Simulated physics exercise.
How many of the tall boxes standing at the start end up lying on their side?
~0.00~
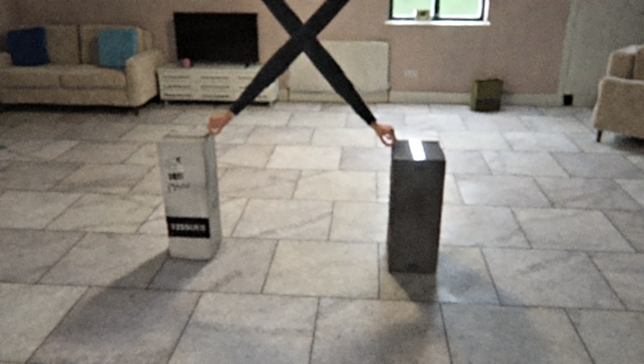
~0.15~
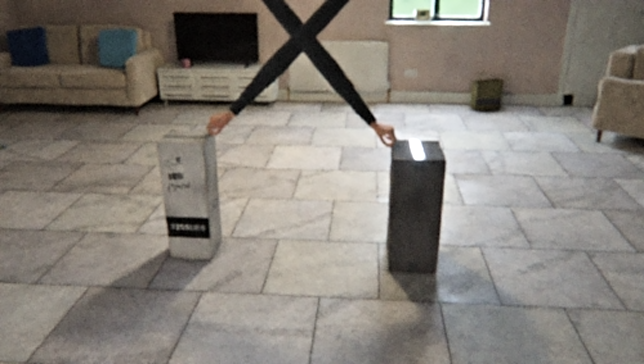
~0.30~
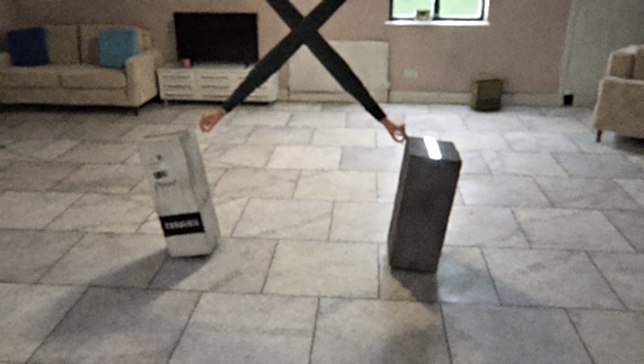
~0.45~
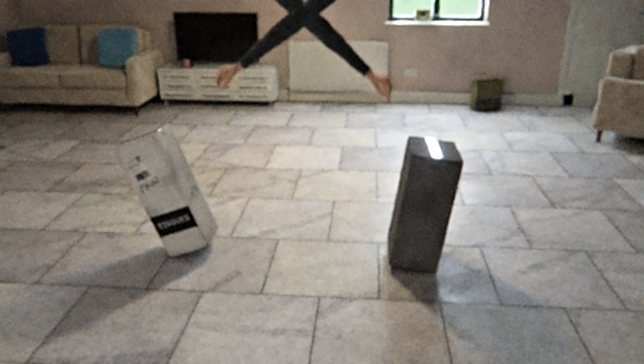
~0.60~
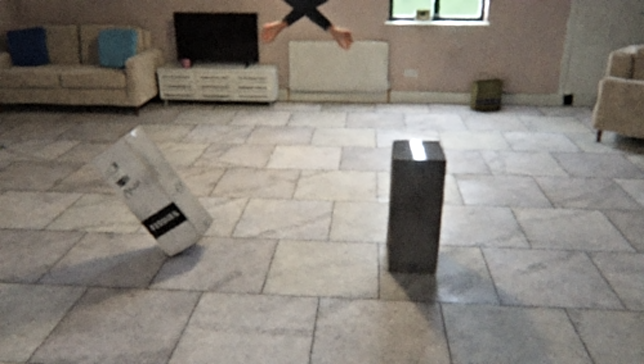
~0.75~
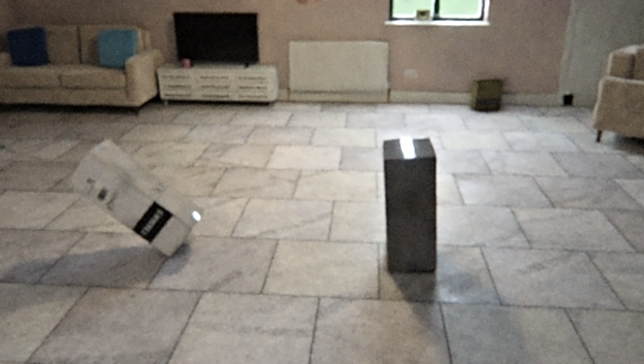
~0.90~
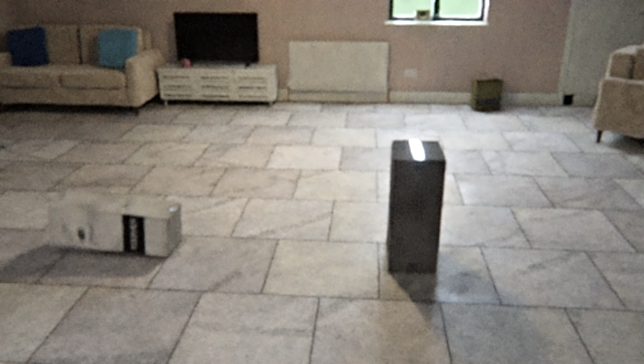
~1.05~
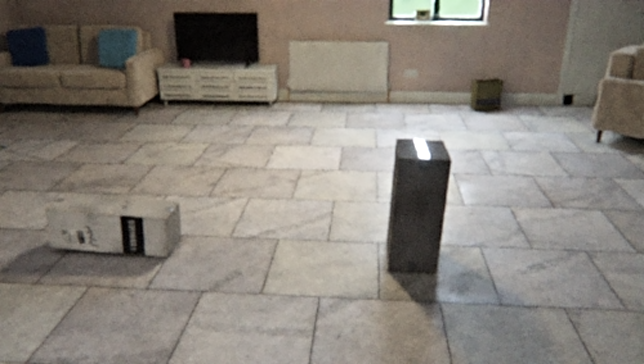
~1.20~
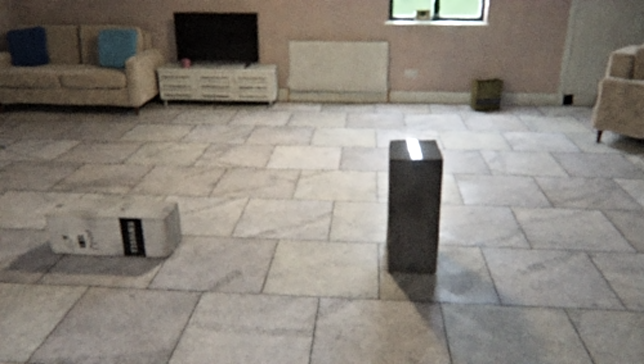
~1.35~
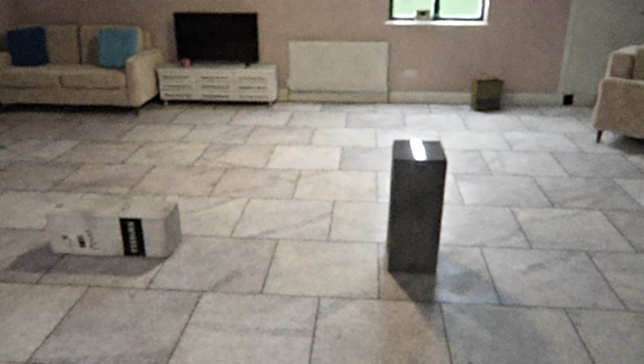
One of them does. The white parcel ends up on its side on the tiled floor, while the grey box is still standing.
